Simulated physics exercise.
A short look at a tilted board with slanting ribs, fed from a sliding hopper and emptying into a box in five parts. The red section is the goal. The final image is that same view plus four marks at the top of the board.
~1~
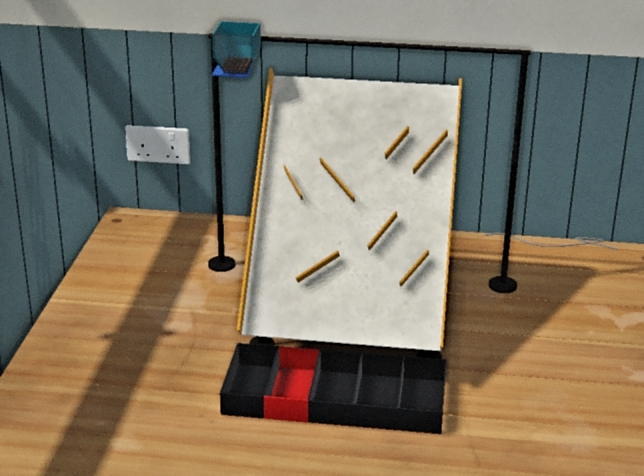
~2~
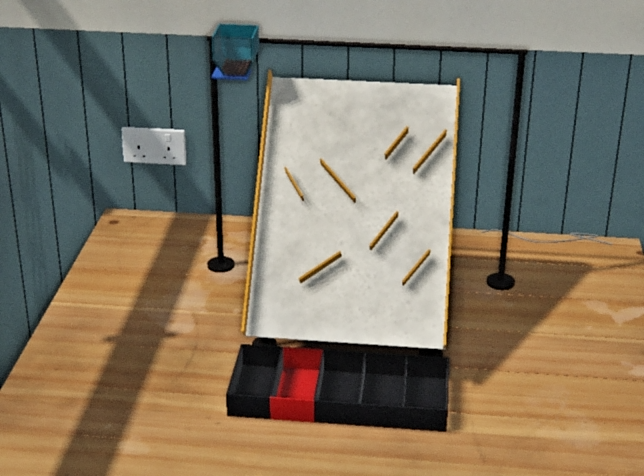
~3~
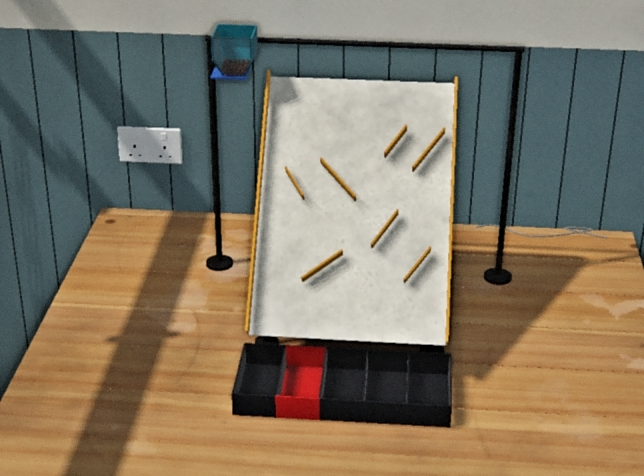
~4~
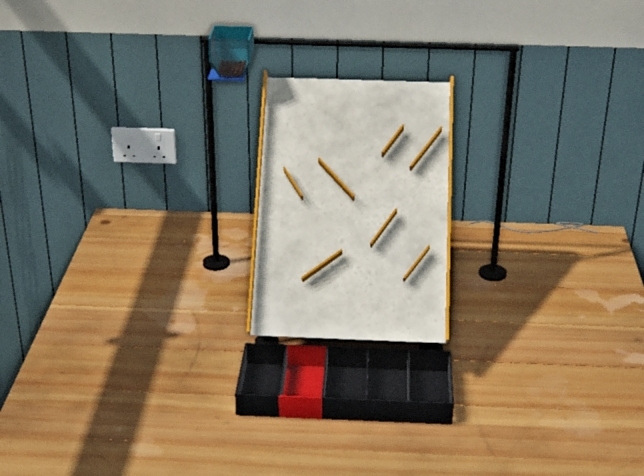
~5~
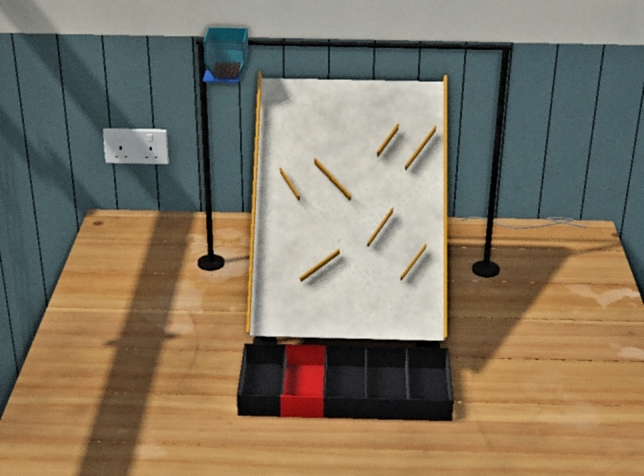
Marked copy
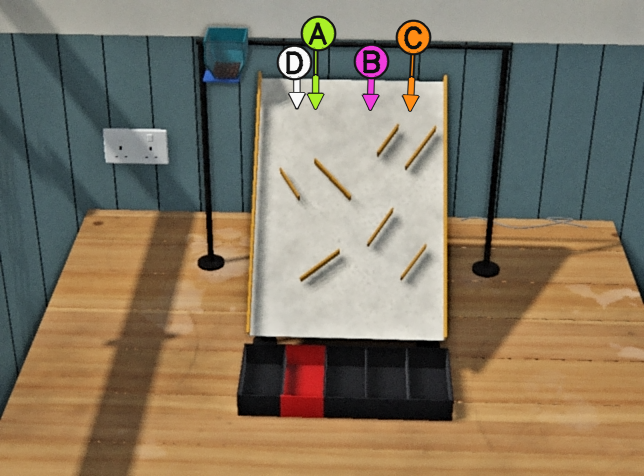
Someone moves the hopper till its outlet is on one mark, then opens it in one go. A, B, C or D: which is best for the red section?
C.
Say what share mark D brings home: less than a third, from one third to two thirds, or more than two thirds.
It is less than a third.
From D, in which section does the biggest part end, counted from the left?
It is the first one.
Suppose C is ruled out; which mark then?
That is mark B.
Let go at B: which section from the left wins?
It is the third one.
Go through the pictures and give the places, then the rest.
The first frame shows hopper at (238, 66), chocolate balls, door shut.
The second frame shows ribs (385, 154) to (408, 126), (413, 169) to (446, 129), (285, 167) to (302, 196).
The third frame shows ribs (320, 158) to (355, 196), (371, 244) to (398, 209), (301, 278) to (342, 250).
The fourth frame shows ribs (404, 278) to (429, 245).
The fifth frame shows red section at (302, 405), number 2 of 5 from the left.
On the marked copy, mark A meets the board at (315, 103); mark B meets the board at (370, 104); mark C meets the board at (410, 105); mark D meets the board at (296, 102).
Choosing A, a small part in the red section, most in other sections, a small part outside the box.
Choosing B, about a third in the red section, about half in other sections, a small part outside the box.
Choosing C, about half in the red section, about a quarter in other sections, about a quarter outside the box.
Choosing D, a stray few in the red section, most in other sections, a small part outside the box.
